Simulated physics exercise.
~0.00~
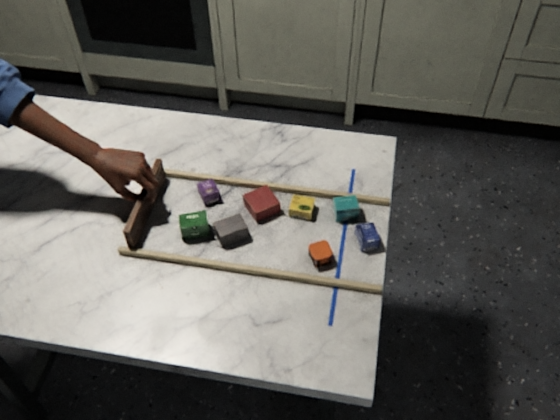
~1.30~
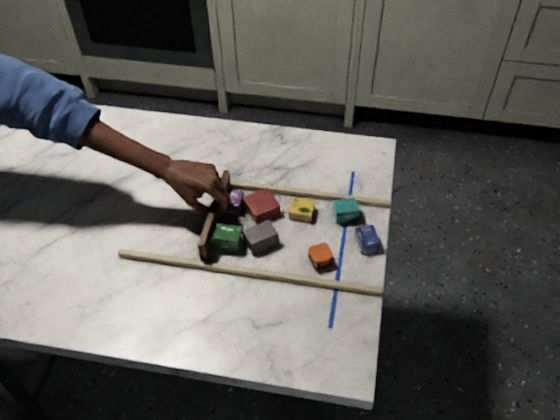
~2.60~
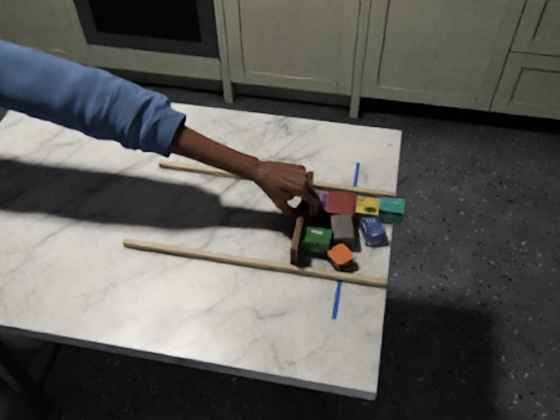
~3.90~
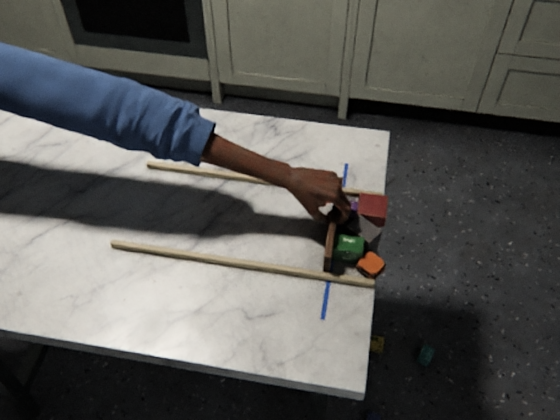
A hand pushing a board rightward between two rails, sweeping small colourful boxes along a marble tabletop until several drop off the edge.
